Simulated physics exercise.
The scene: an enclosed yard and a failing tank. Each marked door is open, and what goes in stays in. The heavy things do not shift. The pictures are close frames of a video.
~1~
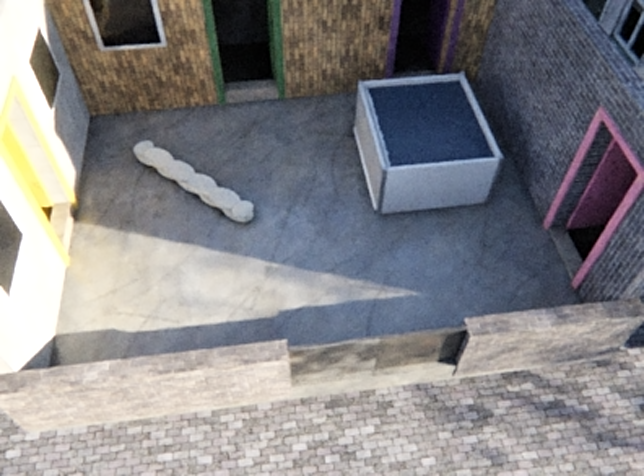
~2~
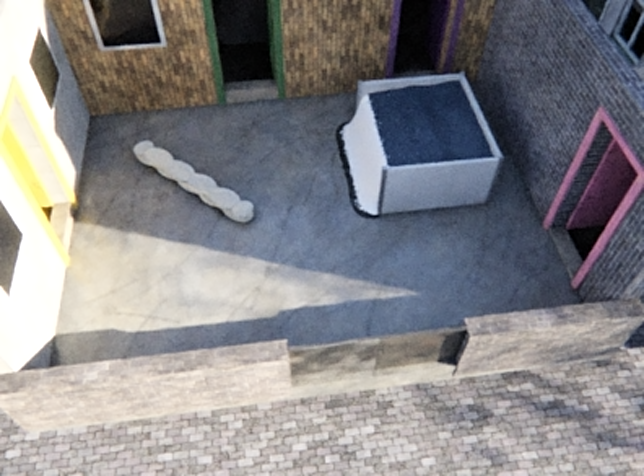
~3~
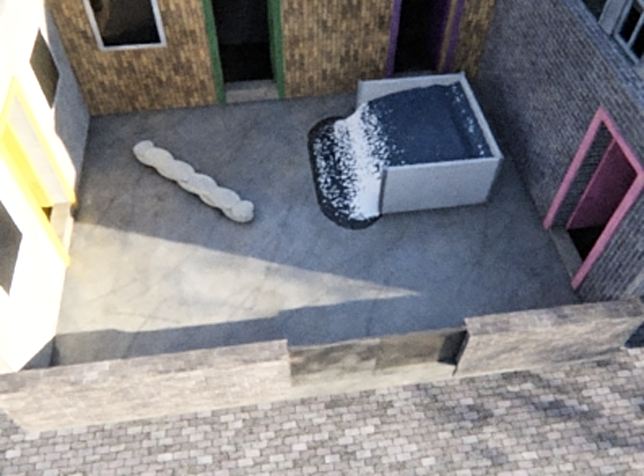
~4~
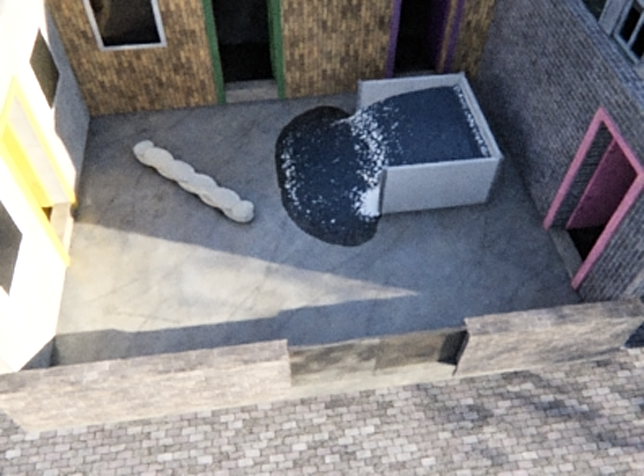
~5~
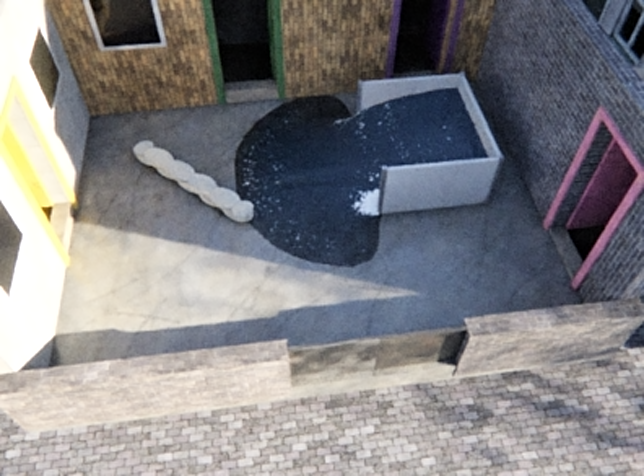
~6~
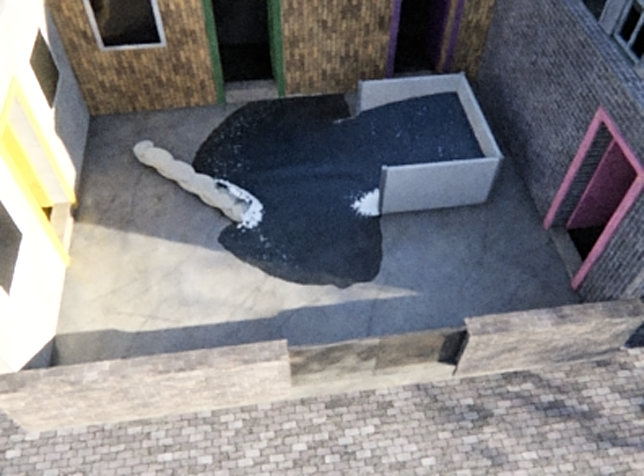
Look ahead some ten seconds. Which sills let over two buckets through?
One by one: The pink door lets in a lot; the green door admits no more than that; the purple door admits no more than that; the yellow door admits no more than that.
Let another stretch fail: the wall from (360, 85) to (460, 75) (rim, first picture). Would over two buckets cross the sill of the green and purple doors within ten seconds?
In short: The green door is under, the purple door is over.
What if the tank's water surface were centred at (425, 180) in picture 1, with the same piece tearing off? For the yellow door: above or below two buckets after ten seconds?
Then: Yellow takes more.
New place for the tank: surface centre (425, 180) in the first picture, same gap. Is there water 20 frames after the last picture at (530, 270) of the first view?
Answer: Not flooded.
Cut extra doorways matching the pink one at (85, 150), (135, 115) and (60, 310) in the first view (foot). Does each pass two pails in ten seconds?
In that order: Lets more in, goes over, floods.
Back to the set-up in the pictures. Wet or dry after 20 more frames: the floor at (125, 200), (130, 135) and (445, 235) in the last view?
As listed: Covered, wet, no water.
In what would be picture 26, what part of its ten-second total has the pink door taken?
Near 0 in a hundred.
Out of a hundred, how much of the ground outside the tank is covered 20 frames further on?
Near 60 in a hundred.
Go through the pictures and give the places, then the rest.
In the first frame, still water in the water tank at (426, 123).
In the second frame, water pours out at (370, 154) and has run to (353, 124).
In the third frame, water pours out at (370, 156) and has run to (330, 121).
In the fourth frame, water pours out at (370, 158) and has run to (310, 114).
In the fifth frame, the front is at (245, 147), out from the gap at (370, 158).
In the sixth frame, water pours out at (370, 158) and has run to (196, 176).
A moment on, water covers 50 % of the floor; the pink door not reached, the green door wet at the sill, nothing in, the purple door not reached, the yellow door not reached.
Next, water covers 60 % of the floor; the pink door not reached, the green door wet at the sill, nothing in, the purple door not reached, the yellow door wet at the sill, nothing in.
Then, water covers 60 % of the floor; the pink door not reached, the green door wet at the sill, nothing in, the purple door not reached, the yellow door under two buckets in.
Later, water covers 85 % of the floor; the pink door under two buckets in, the green door wet at the sill, nothing in, the purple door wet at the sill, nothing in, the yellow door under two buckets in.
In the end, water covers 95 % of the floor; the pink door far over two buckets in, the green door wet at the sill, nothing in, the purple door wet at the sill, nothing in, the yellow door under two buckets in.
